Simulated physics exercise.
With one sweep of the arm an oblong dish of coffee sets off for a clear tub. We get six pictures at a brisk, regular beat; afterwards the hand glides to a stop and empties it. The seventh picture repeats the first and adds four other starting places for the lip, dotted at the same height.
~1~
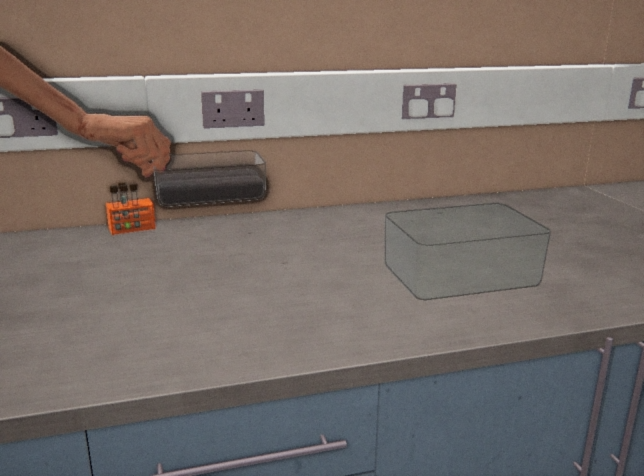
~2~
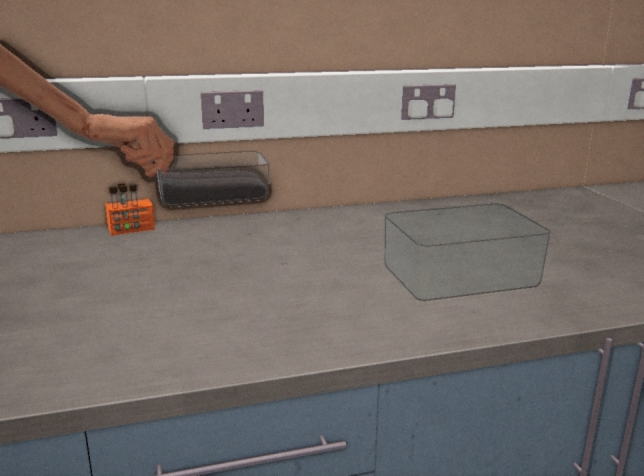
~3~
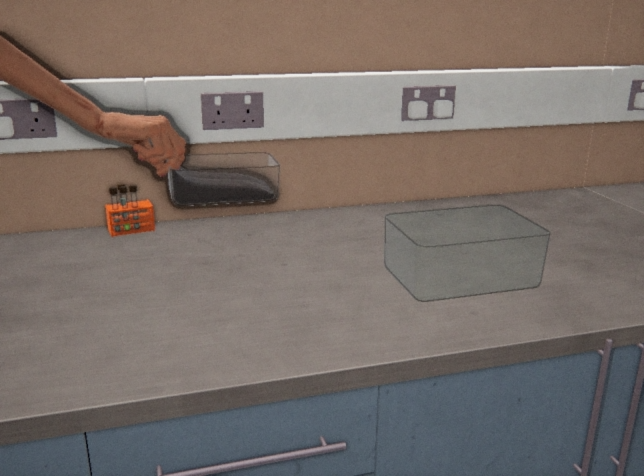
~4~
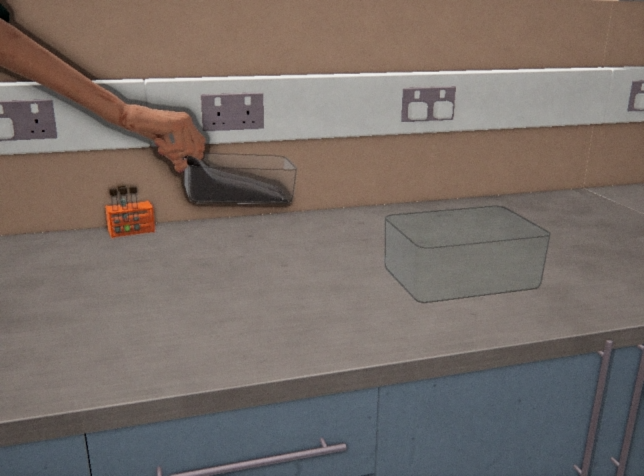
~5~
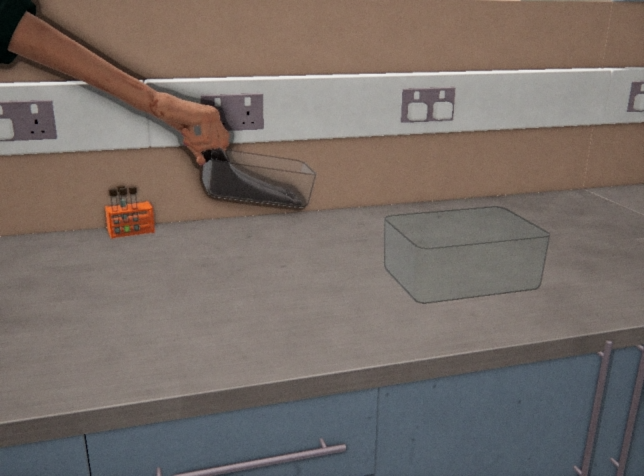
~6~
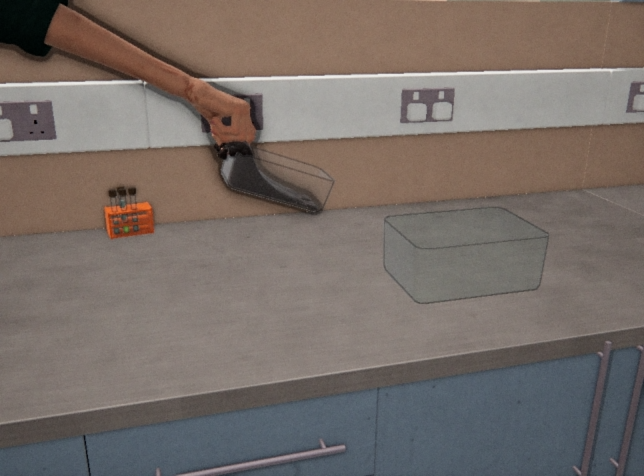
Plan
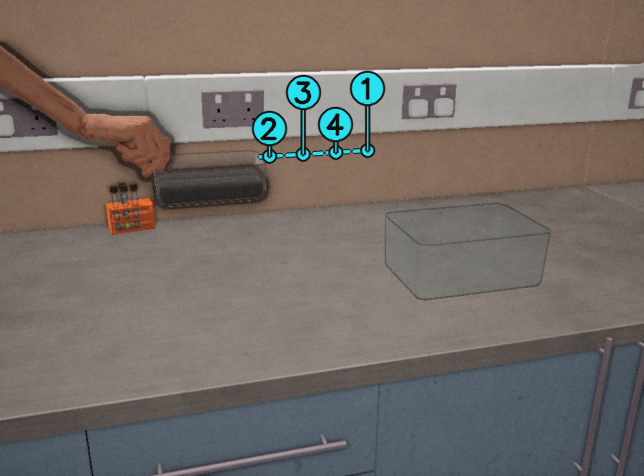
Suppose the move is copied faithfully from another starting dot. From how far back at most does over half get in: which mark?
That is spot 3.
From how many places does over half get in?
Three of the four.
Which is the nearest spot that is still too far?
That would be 2.
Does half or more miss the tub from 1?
No.
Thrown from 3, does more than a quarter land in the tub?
Yes, clearly.
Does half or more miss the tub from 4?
No, not at all.
On the marked copy, 1 at (367, 150); 2 at (269, 156); 3 at (303, 154); 4 at (335, 152).
With 1, about 80 % lands in the tub, 6 % falls short and 14 % goes beside or beyond.
With 2, about 32 % lands in the tub, 61 % falls short and 8 % goes beside or beyond.
With 3, about 76 % lands in the tub, 20 % falls short and 5 % goes beside or beyond.
With 4, about 79 % lands in the tub, 11 % falls short and 10 % goes beside or beyond.
